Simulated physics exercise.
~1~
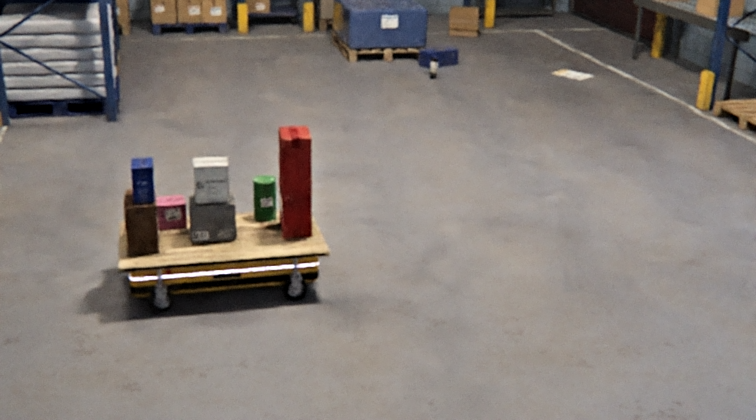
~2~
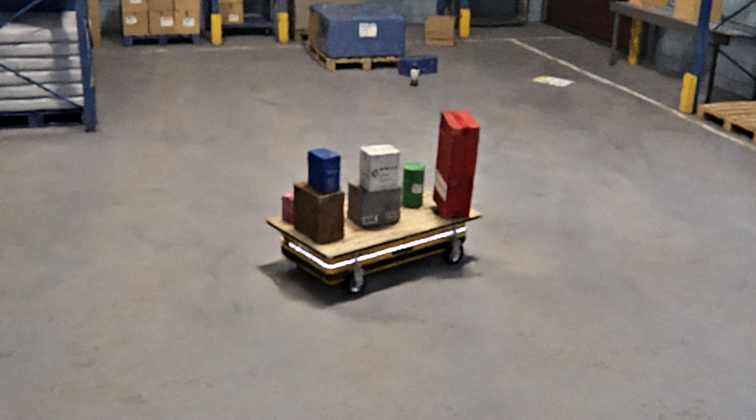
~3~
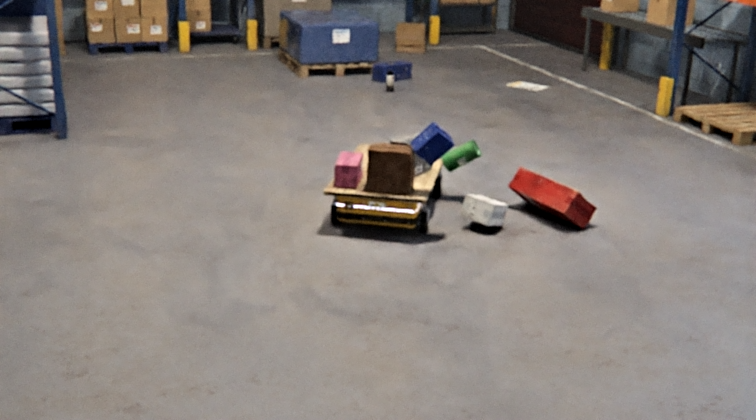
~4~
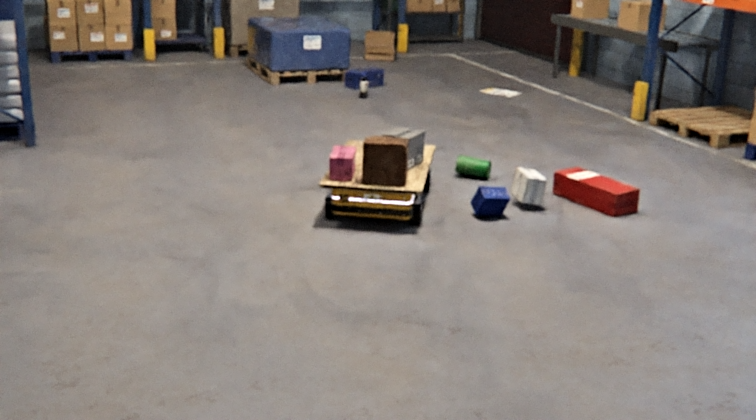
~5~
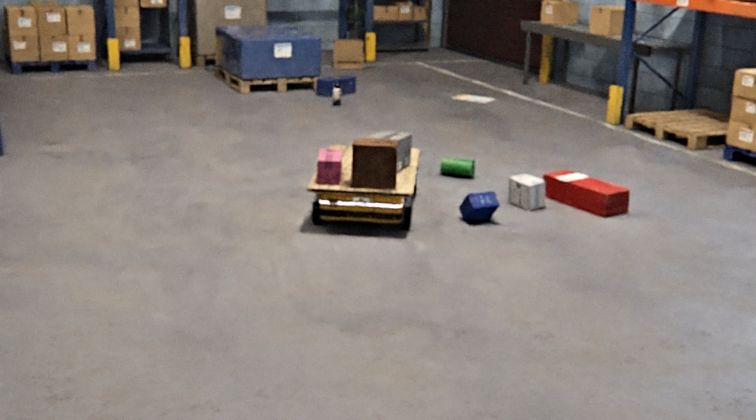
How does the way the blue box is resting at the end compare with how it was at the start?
At the start the blue box stands upright among the load on the cart. At the end it lies on its side on the floor to the right of the cart.
